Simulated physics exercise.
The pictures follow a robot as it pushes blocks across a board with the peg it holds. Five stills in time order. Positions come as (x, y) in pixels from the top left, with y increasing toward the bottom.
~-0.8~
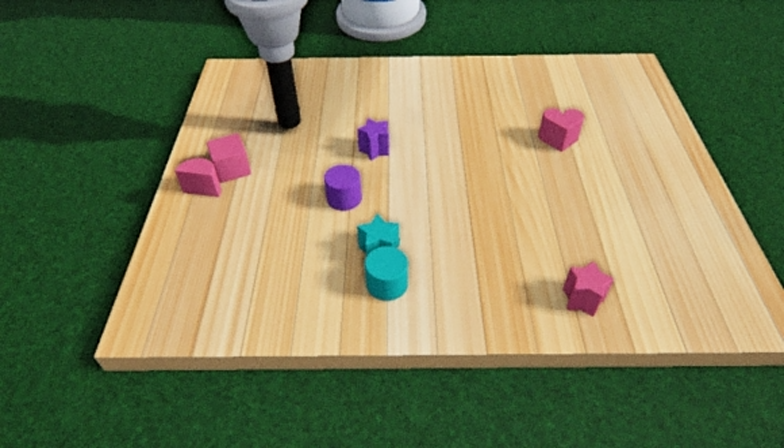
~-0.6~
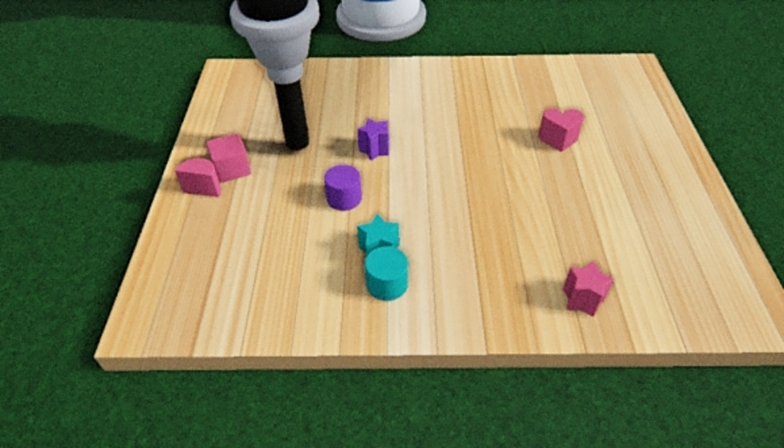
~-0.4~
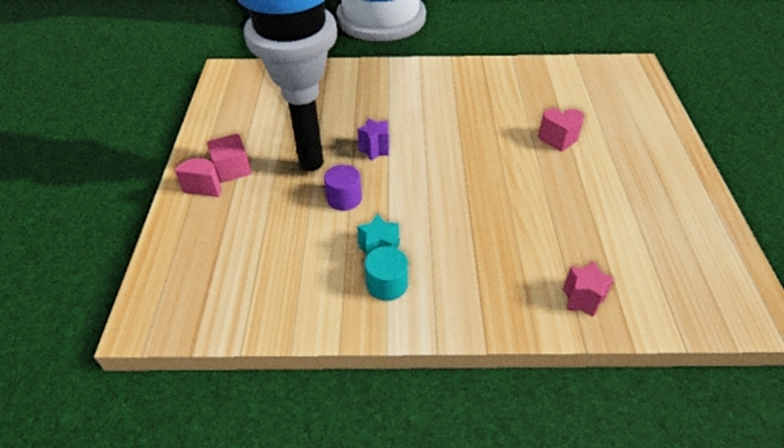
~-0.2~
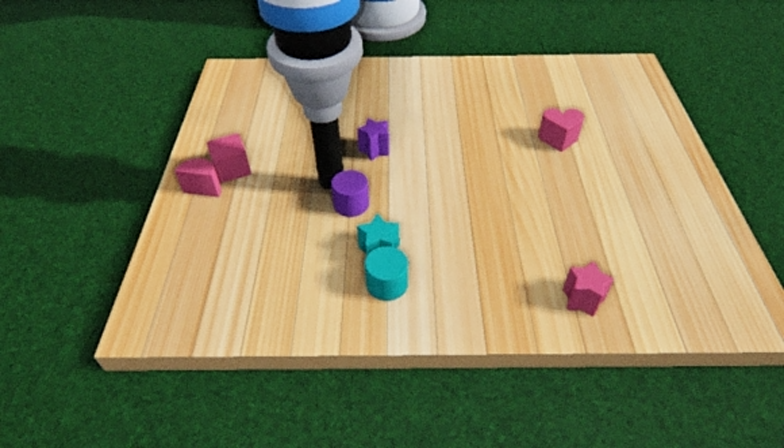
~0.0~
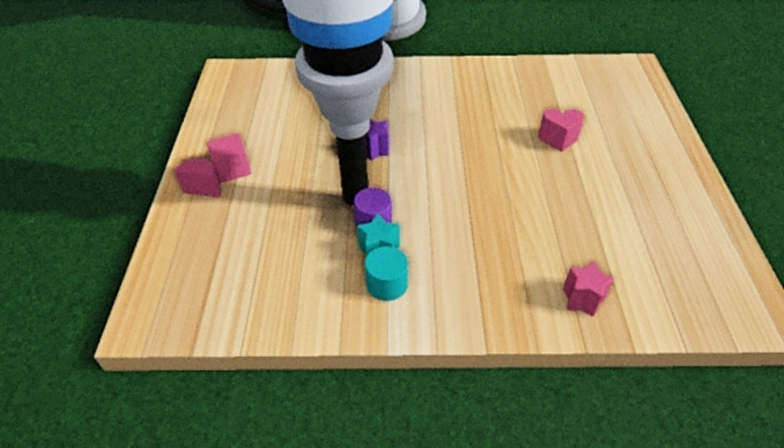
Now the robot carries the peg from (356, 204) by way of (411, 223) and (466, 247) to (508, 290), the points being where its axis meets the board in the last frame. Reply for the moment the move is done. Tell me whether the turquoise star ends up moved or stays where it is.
That block will leave its spot.
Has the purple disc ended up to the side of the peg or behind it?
The answer is yes.
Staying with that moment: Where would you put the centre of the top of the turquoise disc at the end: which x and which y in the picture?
Roughly at (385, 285).
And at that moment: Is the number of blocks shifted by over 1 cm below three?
I'd say no.
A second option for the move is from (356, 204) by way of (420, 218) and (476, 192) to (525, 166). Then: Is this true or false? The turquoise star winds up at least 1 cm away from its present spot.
True - the claim holds.
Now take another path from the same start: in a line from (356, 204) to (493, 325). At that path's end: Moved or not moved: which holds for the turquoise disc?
It gets pushed out of place.
The first path, step by step. One third of the way, peg (413, 218); purple disc (421, 226); turquoise star (403, 256), turned 30° clockwise; turquoise disc (386, 283).
Two thirds of the way, peg (468, 242); purple disc (438, 239); turquoise star (405, 259), turned 35° clockwise; turquoise disc (385, 285).
At the end, peg (509, 284); purple disc (438, 239); turquoise star (405, 259), turned 35° clockwise; turquoise disc (385, 285); pink star unmoved.
